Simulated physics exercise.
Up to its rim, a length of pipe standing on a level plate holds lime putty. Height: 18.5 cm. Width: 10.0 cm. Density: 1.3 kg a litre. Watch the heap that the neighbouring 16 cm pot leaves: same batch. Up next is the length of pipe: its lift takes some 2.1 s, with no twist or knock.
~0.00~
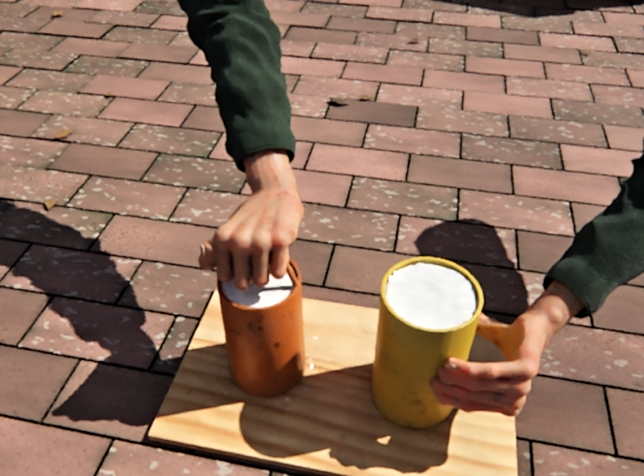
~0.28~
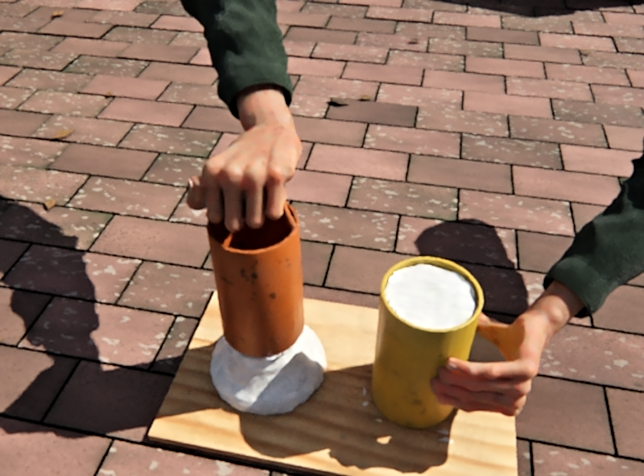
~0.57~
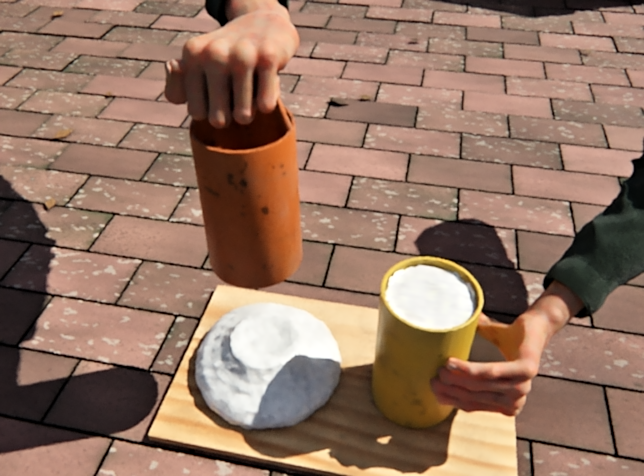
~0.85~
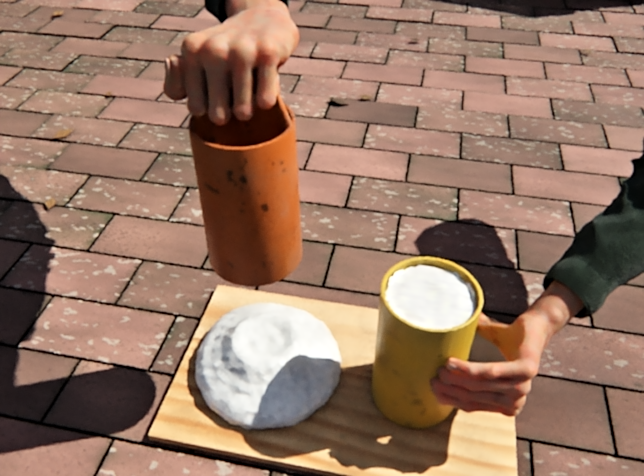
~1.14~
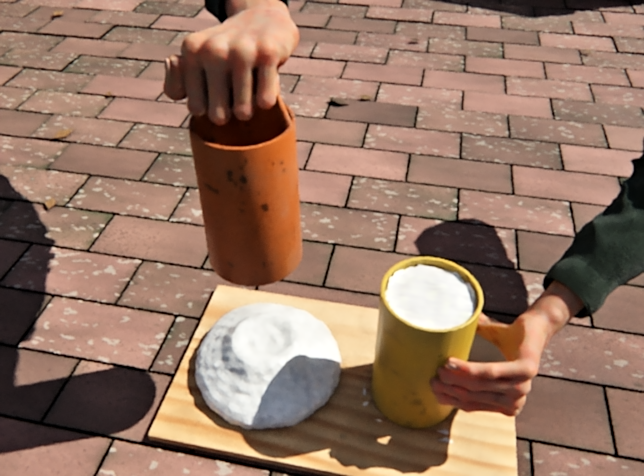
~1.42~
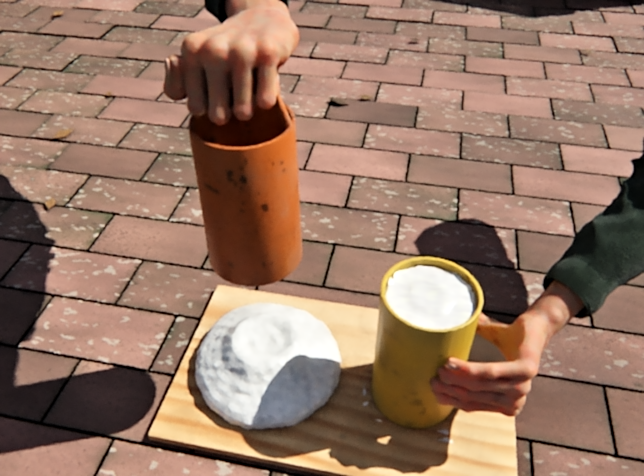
A hand lifts an orange pot, leaving a white mound beside a filled yellow pipe.
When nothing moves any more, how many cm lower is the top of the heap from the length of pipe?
About 12 cm.
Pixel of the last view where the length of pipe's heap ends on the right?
Around (504, 407).
After 1.9 s, the length of pipe is up 3.7 cm; the lime putty has come down 2.9 cm to 16 cm and is 16 cm wide.
After 2.5 s, the length of pipe is up 12 cm; the lime putty has come down 12 cm to 6.8 cm and is 23 cm wide.
After 3.0 s, the length of pipe is up 19 cm; the lime putty has come down 12 cm to 6.7 cm and is 23 cm wide.
After 3.6 s, the length of pipe is clear; the lime putty has come down 12 cm to 6.6 cm and is 23 cm wide.
After 4.1 s, at rest, the length of pipe is clear; the lime putty has come down 12 cm to 6.6 cm and is 23 cm wide.
